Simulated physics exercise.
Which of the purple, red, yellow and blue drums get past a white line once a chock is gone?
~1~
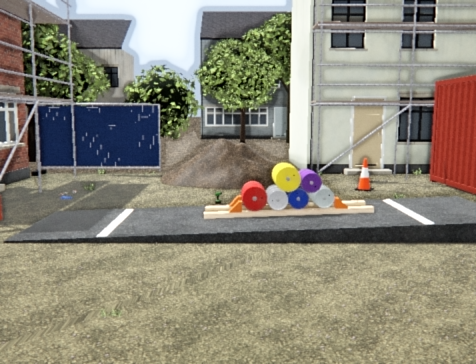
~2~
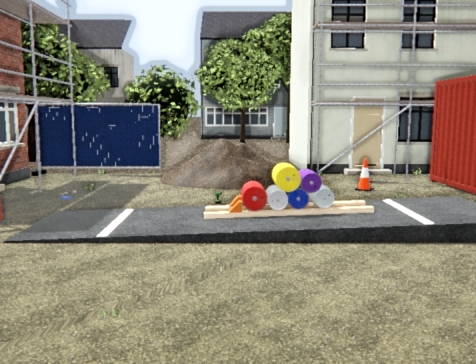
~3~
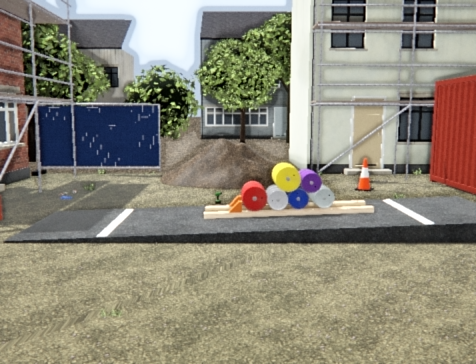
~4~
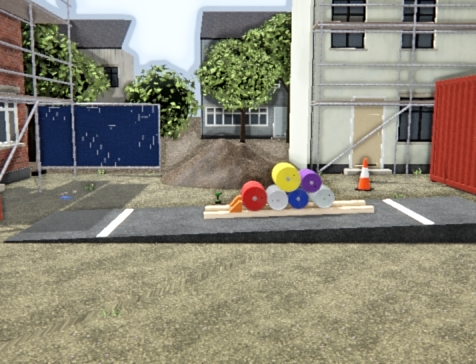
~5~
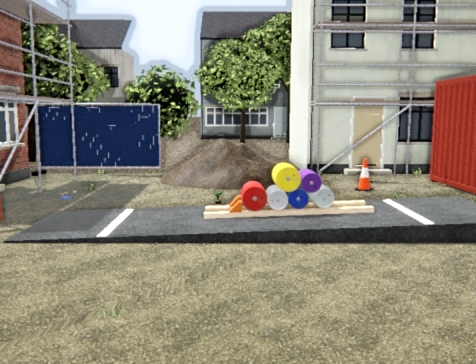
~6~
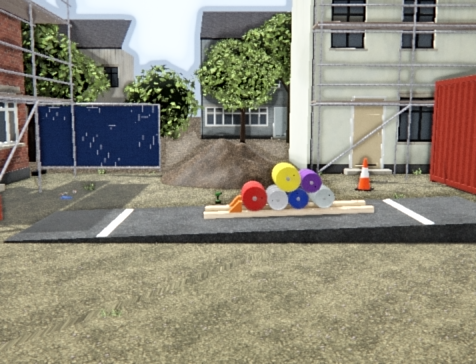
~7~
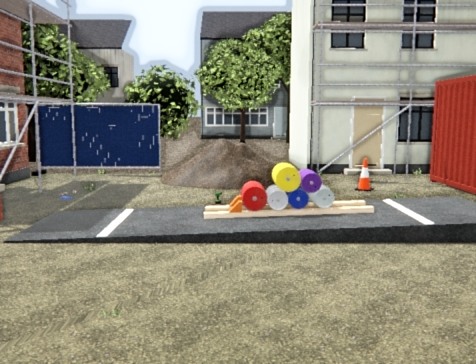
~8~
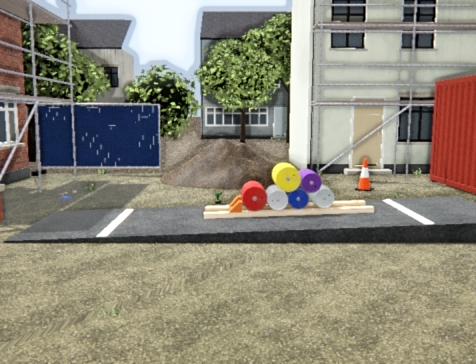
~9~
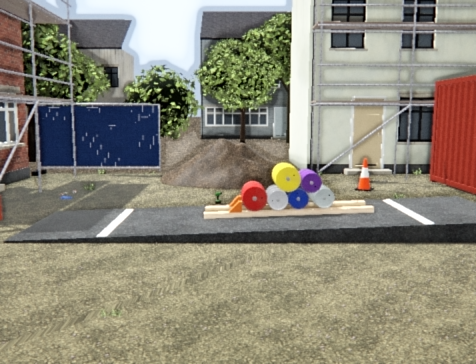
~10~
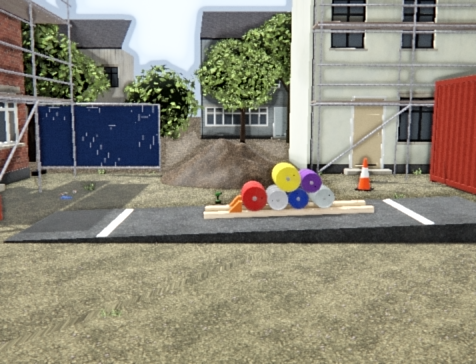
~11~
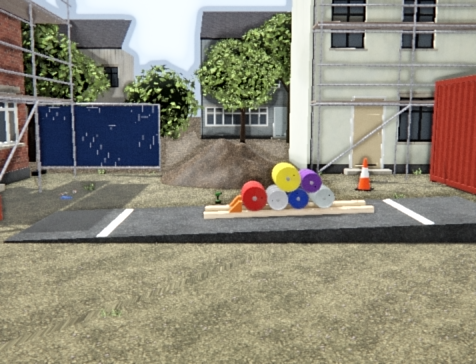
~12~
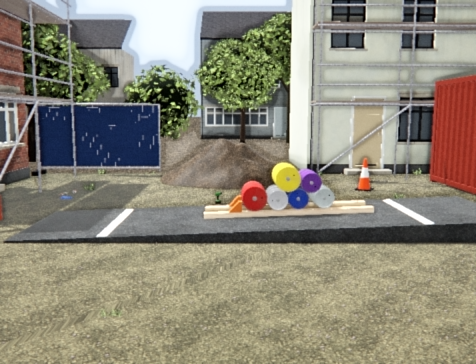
None of them do. The purple, red, yellow and blue drums all stay in the stack on the bearers, between the two white lines.
